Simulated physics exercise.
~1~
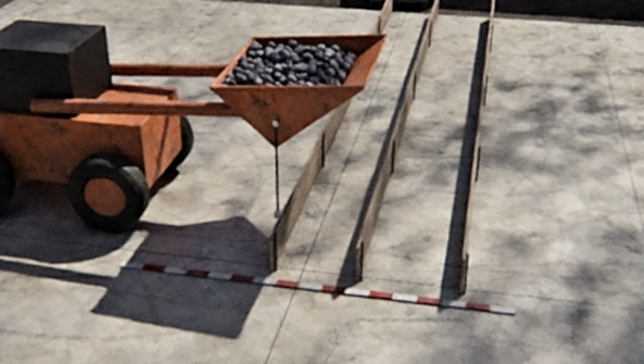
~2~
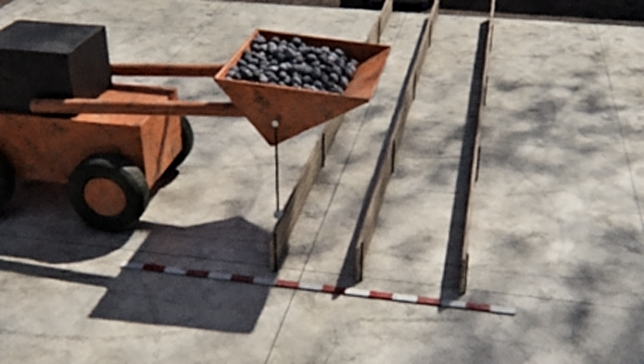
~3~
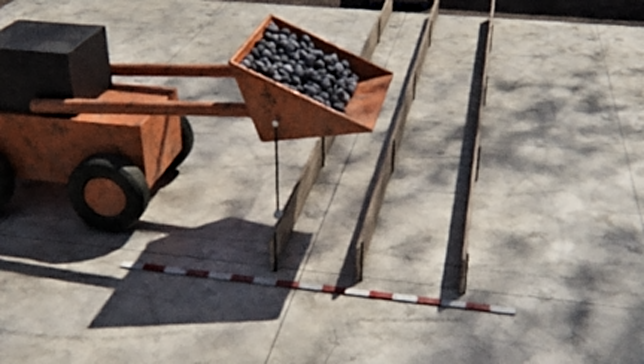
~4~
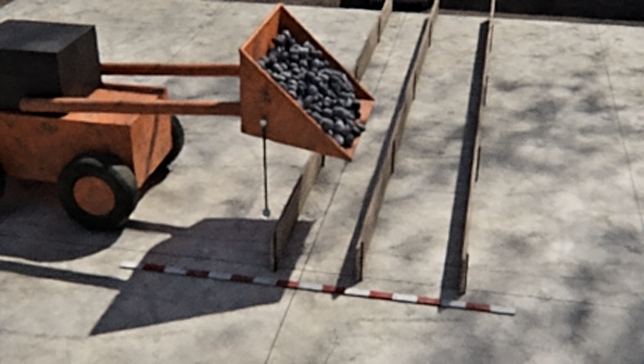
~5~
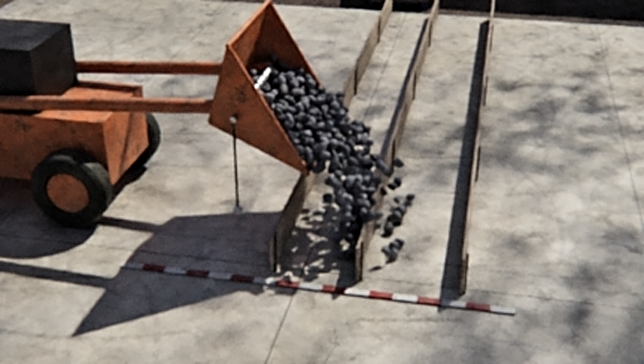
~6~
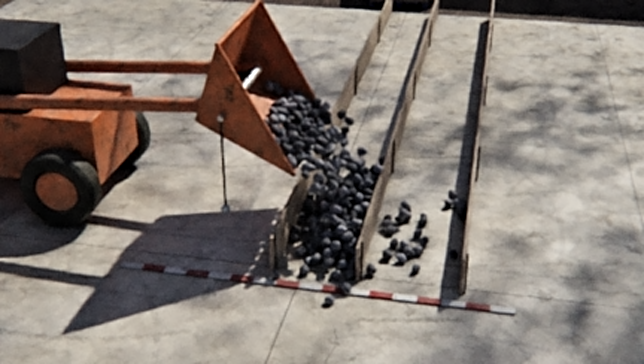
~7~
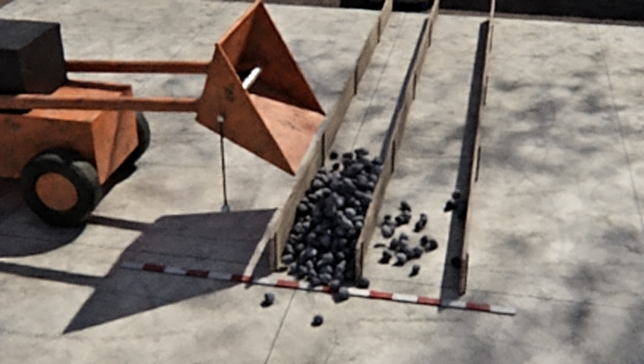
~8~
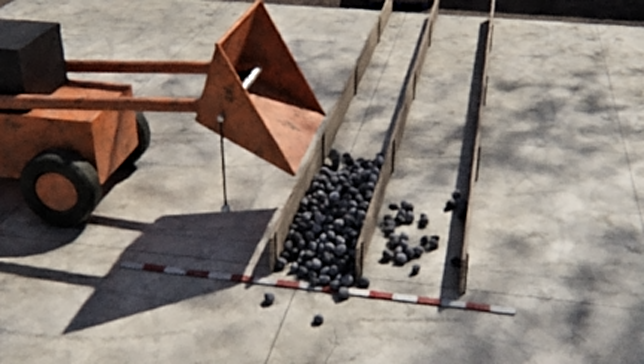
On sunlit concrete, an orange loader tipping dark stones between low boards while backing away, most filling the near bay, some beyond.
